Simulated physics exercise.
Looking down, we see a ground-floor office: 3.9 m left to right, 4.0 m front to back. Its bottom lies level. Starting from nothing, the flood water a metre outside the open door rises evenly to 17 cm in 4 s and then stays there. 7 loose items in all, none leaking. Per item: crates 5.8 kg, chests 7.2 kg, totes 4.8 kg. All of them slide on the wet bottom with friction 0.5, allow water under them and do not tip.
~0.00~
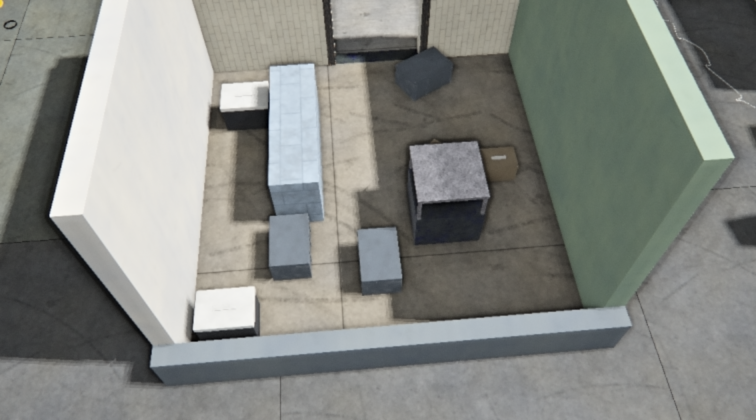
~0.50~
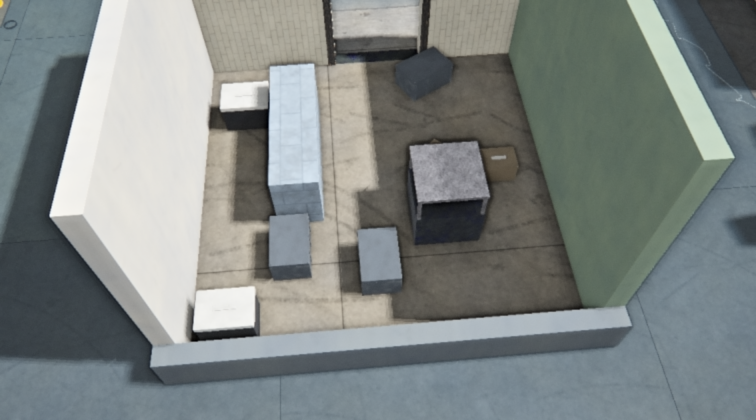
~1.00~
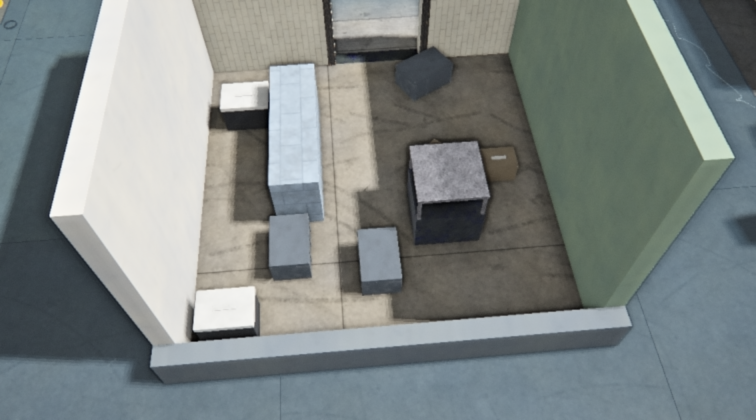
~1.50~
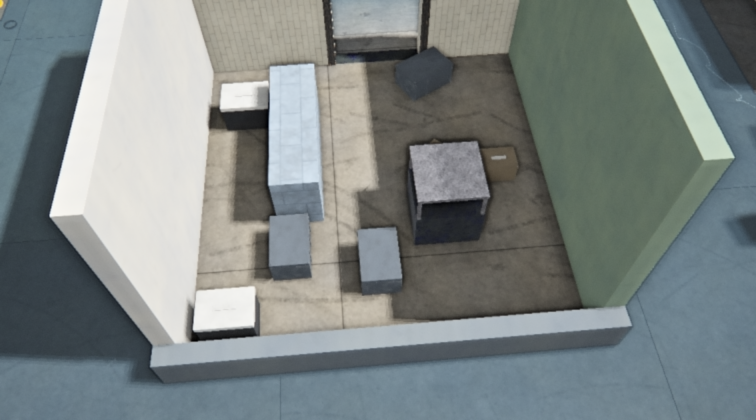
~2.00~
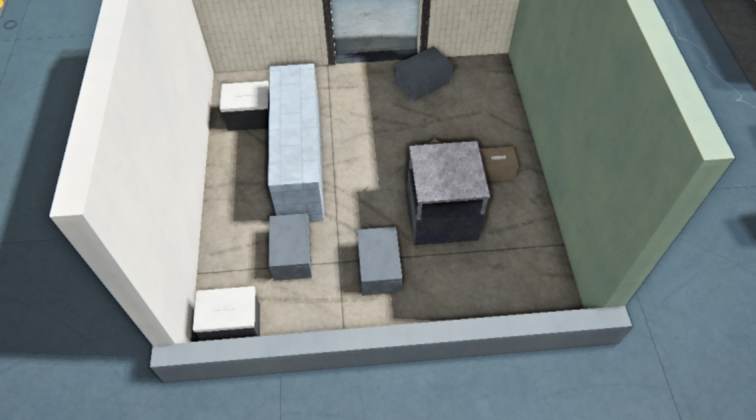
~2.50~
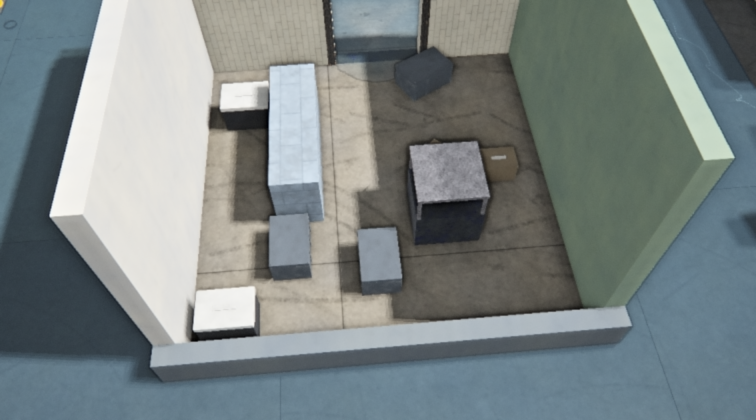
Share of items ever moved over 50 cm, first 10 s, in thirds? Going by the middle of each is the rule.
The moved part is two thirds or larger.
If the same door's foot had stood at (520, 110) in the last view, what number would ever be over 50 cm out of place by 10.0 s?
The answer then is 4.
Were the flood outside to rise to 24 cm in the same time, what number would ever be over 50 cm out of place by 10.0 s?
5.
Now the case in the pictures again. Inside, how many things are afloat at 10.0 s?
Total: 5.
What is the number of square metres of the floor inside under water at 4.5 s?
Wet: Near 4.0 m2.
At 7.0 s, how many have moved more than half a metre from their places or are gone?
I get 4.
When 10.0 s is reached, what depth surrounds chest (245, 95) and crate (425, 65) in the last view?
Depth approx. 2 cm / 4 cm.
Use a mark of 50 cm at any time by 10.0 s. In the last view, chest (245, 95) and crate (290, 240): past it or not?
Within, within.
After 3.5 s 0 of 7 are over 50 cm from their spots; 0 afloat.
After 4.5 s 1 of 7 are over 50 cm from their spots; 0 afloat.
After 7.0 s 4 of 7 are over 50 cm from their spots; 1 afloat.
After 10.0 s 5 of 7 are over 50 cm from their spots, and 5 have been at some point; 5 afloat.
